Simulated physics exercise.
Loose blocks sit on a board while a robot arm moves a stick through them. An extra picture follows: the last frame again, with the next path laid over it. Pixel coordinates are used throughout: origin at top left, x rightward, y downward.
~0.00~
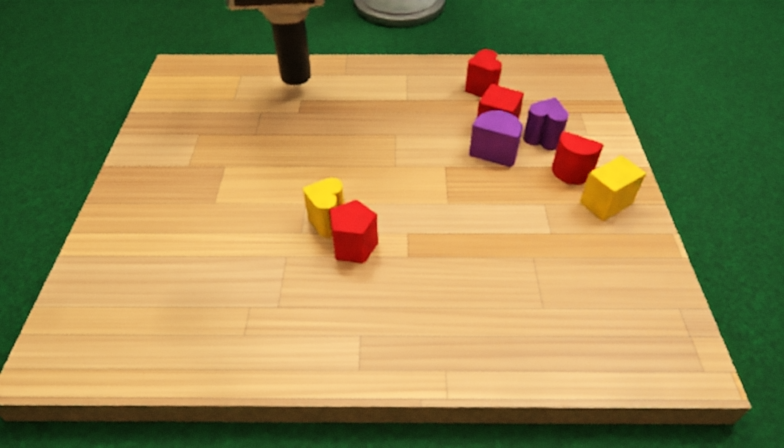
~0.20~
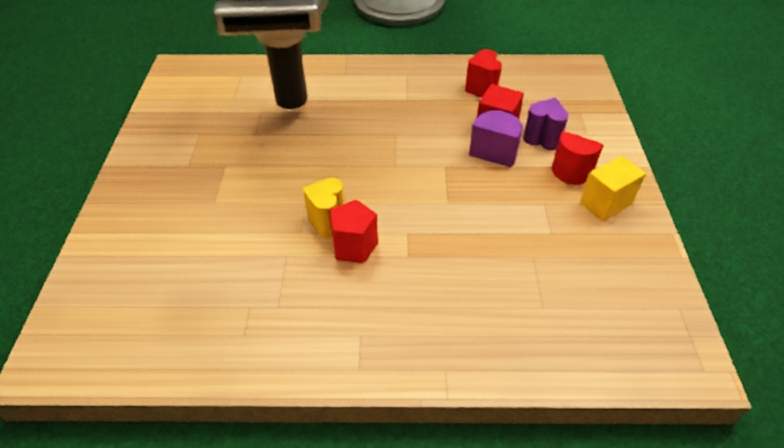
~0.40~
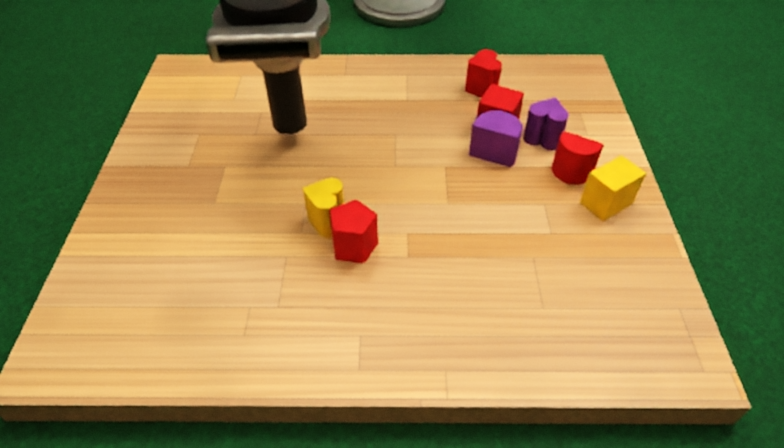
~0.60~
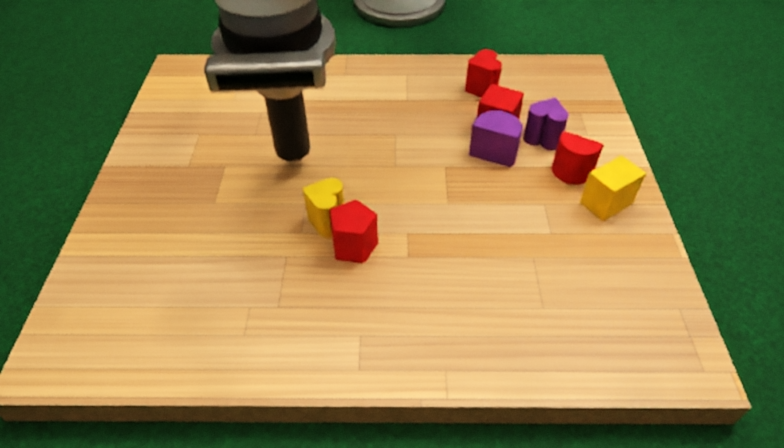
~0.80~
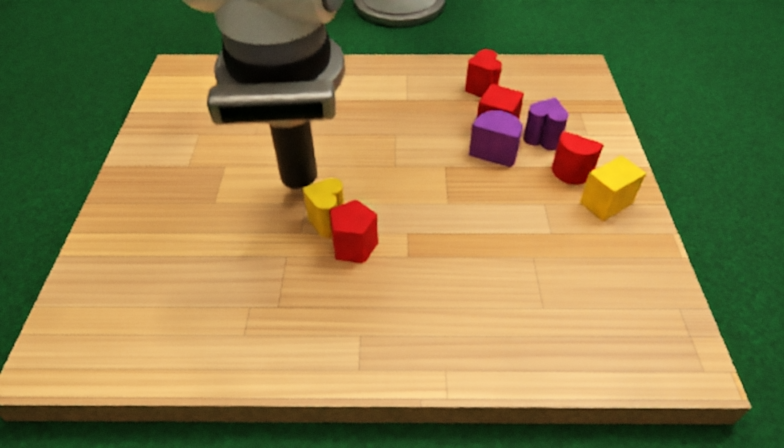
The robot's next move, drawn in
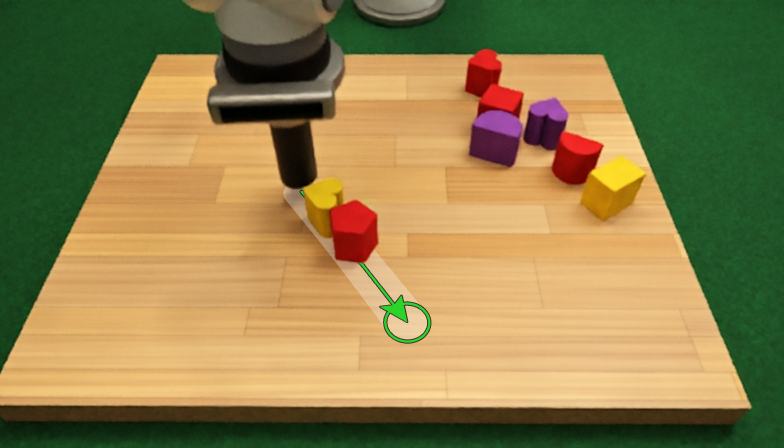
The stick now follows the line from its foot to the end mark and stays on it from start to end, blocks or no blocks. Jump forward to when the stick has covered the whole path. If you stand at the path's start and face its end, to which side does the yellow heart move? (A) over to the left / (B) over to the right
Choice B: Over to the right.
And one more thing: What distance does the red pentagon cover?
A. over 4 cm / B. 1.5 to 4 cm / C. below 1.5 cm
That would be A.
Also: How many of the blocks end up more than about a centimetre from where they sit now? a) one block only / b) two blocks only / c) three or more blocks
Answer: B.
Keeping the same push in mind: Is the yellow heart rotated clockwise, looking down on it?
I expect so.
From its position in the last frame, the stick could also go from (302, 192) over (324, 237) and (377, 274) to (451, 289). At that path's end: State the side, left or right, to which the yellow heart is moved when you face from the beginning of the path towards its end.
The shift goes right.
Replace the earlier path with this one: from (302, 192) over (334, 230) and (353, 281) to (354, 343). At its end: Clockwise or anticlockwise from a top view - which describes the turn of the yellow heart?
Watching from overhead, you'd notice the yellow heart rotating counter-clockwise.
The drawn path runs in a line from (302, 192) to (407, 322).
On the path given first. One third of the way, stick (332, 215); yellow heart (341, 225); red pentagon (373, 240), turned 45° anticlockwise.
Two thirds of the way, stick (368, 258); yellow heart (381, 273); red pentagon (422, 278), turned 50° anticlockwise.
At the end, stick (408, 308); yellow heart (407, 330), turned 40° clockwise; red pentagon (460, 299), turned 95° anticlockwise.
